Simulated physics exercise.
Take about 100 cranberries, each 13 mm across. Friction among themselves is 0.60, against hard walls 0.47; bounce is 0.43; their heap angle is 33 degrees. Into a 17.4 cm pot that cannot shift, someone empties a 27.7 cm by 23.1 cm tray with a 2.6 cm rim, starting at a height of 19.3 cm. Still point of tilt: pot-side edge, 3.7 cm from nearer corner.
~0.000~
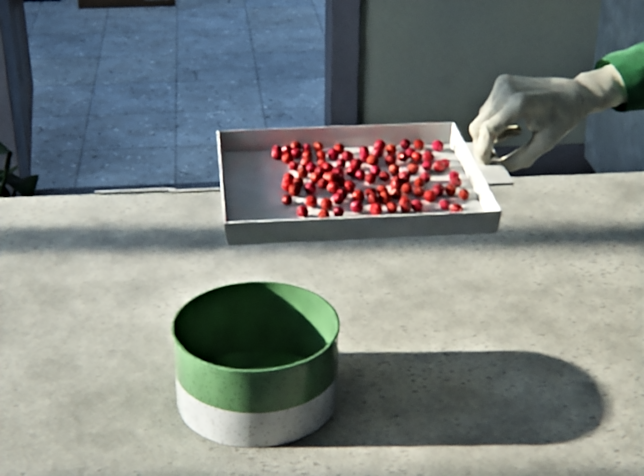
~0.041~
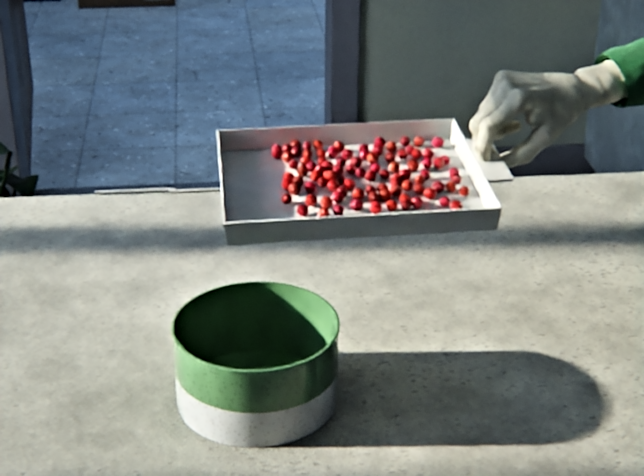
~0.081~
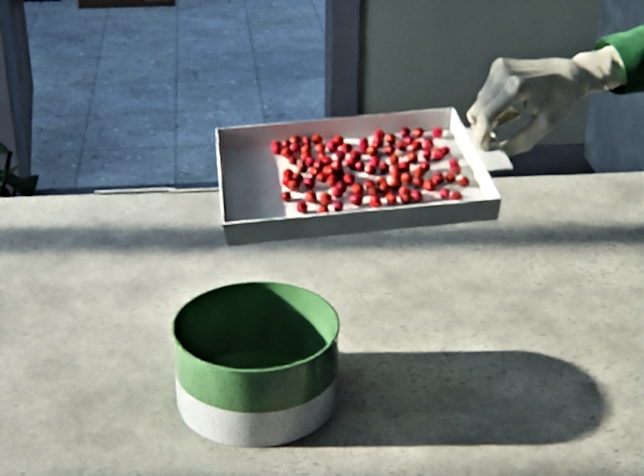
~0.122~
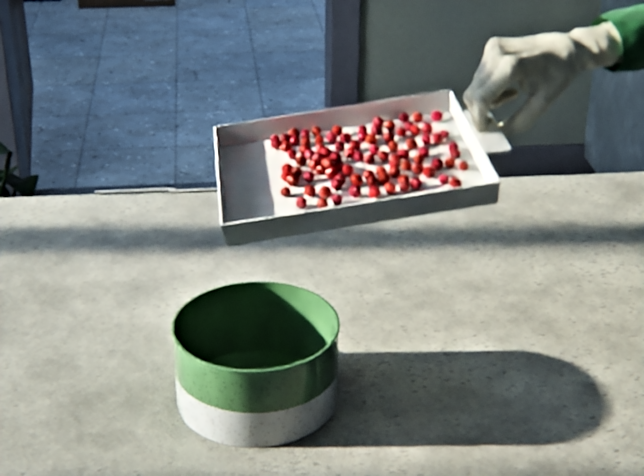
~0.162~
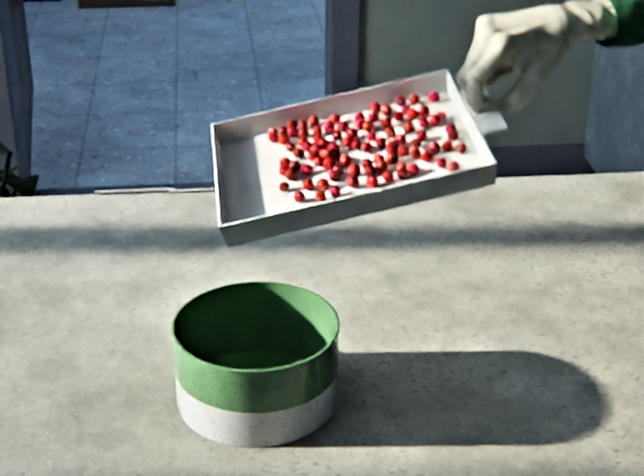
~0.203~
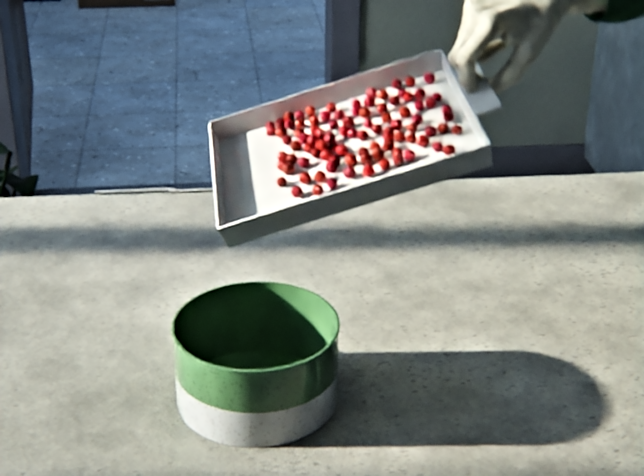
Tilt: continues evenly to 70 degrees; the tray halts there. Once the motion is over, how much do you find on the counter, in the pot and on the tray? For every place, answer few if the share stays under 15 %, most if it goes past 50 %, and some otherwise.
Shares - counter: Some; pot: Few; tray: Most.
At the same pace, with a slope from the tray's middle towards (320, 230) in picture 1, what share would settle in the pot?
Something like 25 per cent of the pieces.
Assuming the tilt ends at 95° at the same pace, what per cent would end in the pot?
Around 15 per cent, then.
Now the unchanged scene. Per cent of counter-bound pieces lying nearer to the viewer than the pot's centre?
Some 40 per cent.
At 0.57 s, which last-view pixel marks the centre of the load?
Approximately (224, 162) in the last view.
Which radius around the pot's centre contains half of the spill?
I'd say around 22 centimetres.
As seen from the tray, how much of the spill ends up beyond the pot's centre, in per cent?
About 100 per cent.
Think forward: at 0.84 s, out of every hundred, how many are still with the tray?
Roughly 65 percent of the load, I'd say.
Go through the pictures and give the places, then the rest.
The first picture shows tray tilt 0 degrees, front corners at (227, 221) and (498, 210); middle of the pieces at (361, 175); pot at (256, 323).
The second picture shows tray tilt 1 degrees, front corners at (227, 222) and (498, 206); middle of the pieces at (360, 173).
The third picture shows tray tilt 3 degrees, front corners at (226, 222) and (498, 197), lowest corner left front; middle of the pieces at (360, 167).
The fourth picture shows tray tilt 8 degrees, front corners at (224, 223) and (496, 180), lowest corner left front; middle of the pieces at (359, 156).
The fifth picture shows tray tilt 12 degrees, front corners at (222, 224) and (492, 162), lowest corner left front; middle of the pieces at (357, 145).
The sixth picture shows tray tilt 17 degrees, front corners at (220, 226) and (487, 143), lowest corner left front; middle of the pieces at (353, 133); pot at (256, 323). The tray's pace is about 120 degrees a second.
Then, at 0.42 s, tilt 44 degrees; the tray holds 100 %, the pot 0 %.
After 0.57 s, tilt 62 degrees; the tray holds 100 %, the pot 0 %.
After 0.84 s, tilt 70 degrees; the tray holds 65 %, the pot 0 %.
In the end, at 1.8 s, counter 35 %, pot 5 %, tray 60 %.
